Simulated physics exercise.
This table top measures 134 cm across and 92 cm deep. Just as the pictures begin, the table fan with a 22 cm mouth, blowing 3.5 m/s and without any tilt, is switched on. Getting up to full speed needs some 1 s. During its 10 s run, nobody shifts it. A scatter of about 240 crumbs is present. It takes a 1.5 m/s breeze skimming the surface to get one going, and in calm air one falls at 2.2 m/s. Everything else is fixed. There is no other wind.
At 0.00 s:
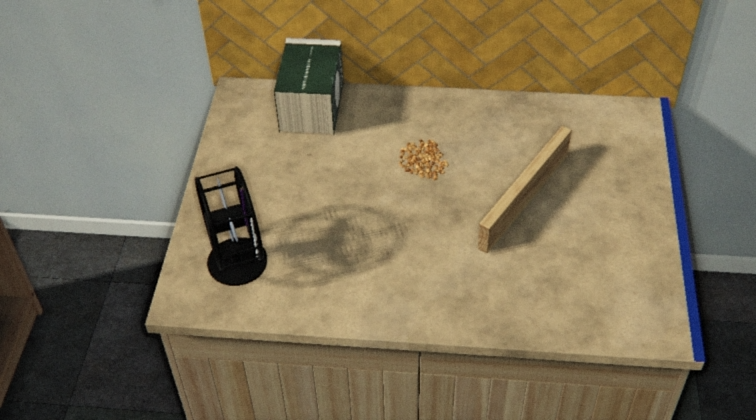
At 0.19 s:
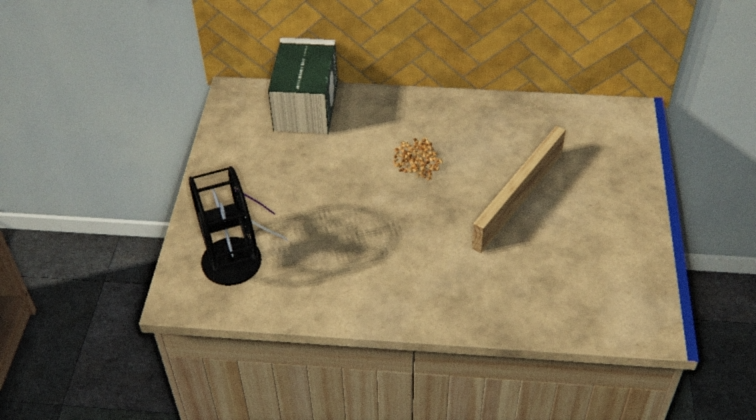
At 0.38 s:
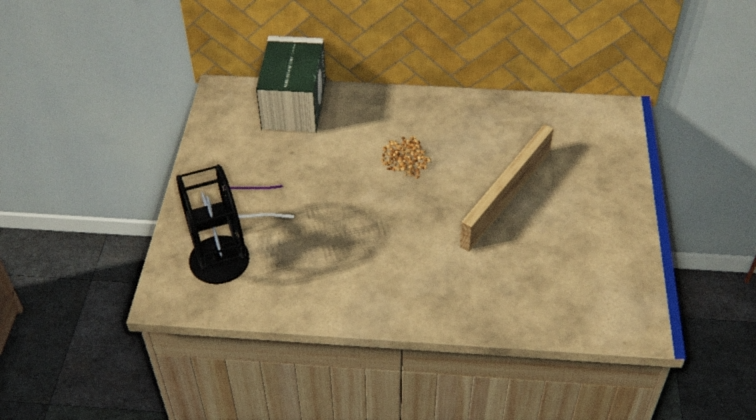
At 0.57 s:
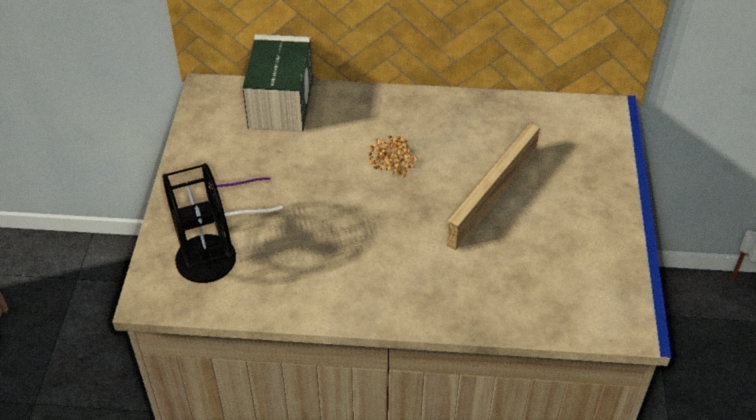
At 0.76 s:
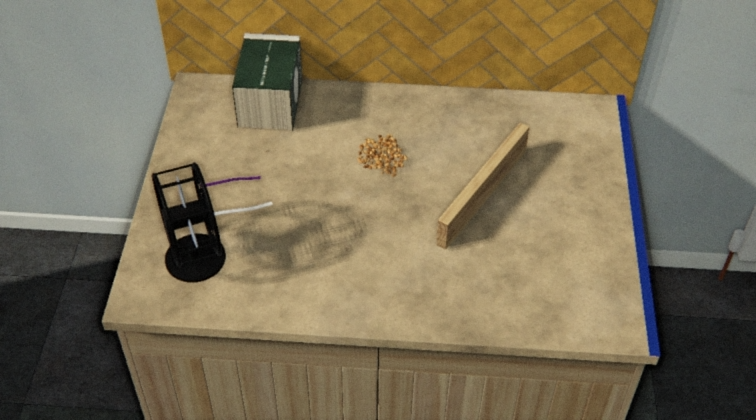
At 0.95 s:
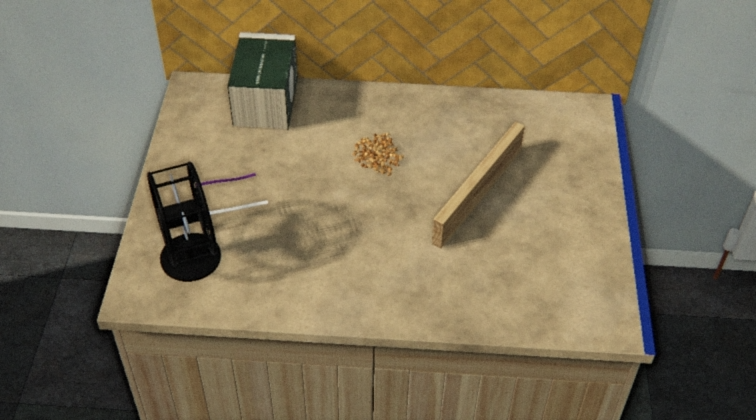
A small black fan blows across the table while the pile of crumbs barely stirs.
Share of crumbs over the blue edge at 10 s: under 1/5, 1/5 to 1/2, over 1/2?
It's going to be a part smaller than a fifth that ends over that edge.
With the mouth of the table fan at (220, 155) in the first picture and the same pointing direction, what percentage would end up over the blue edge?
80 per cent.
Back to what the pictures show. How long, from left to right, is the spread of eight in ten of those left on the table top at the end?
Around 20 centimetres from left to right.
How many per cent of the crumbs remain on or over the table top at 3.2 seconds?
That comes to roughly 100 % remaining.
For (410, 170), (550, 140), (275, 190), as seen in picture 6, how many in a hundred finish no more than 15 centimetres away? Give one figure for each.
20 %, 0 %, 0 %.
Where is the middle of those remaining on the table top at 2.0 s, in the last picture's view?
Centre estimate: (418, 107) px.
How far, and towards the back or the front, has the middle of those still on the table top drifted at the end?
Shifted backward by about 25 cm.
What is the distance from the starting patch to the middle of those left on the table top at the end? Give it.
The middle is roughly 25 cm from where it started.
After 2.0 s, 0 % are over the blue edge; the middle of those still in play is near (418, 107); 34 % have settled or left.
After 3.2 s, 0 % are over the blue edge; the middle of those still in play is near (416, 104); 35 % have settled or left.
After 5.5 s, 0 % are over the blue edge; the middle of those still in play is near (416, 104); 39 % have settled or left.
After 10.0 s, at the end, 1 % are over the blue edge; the middle of those still in play is near (416, 104).
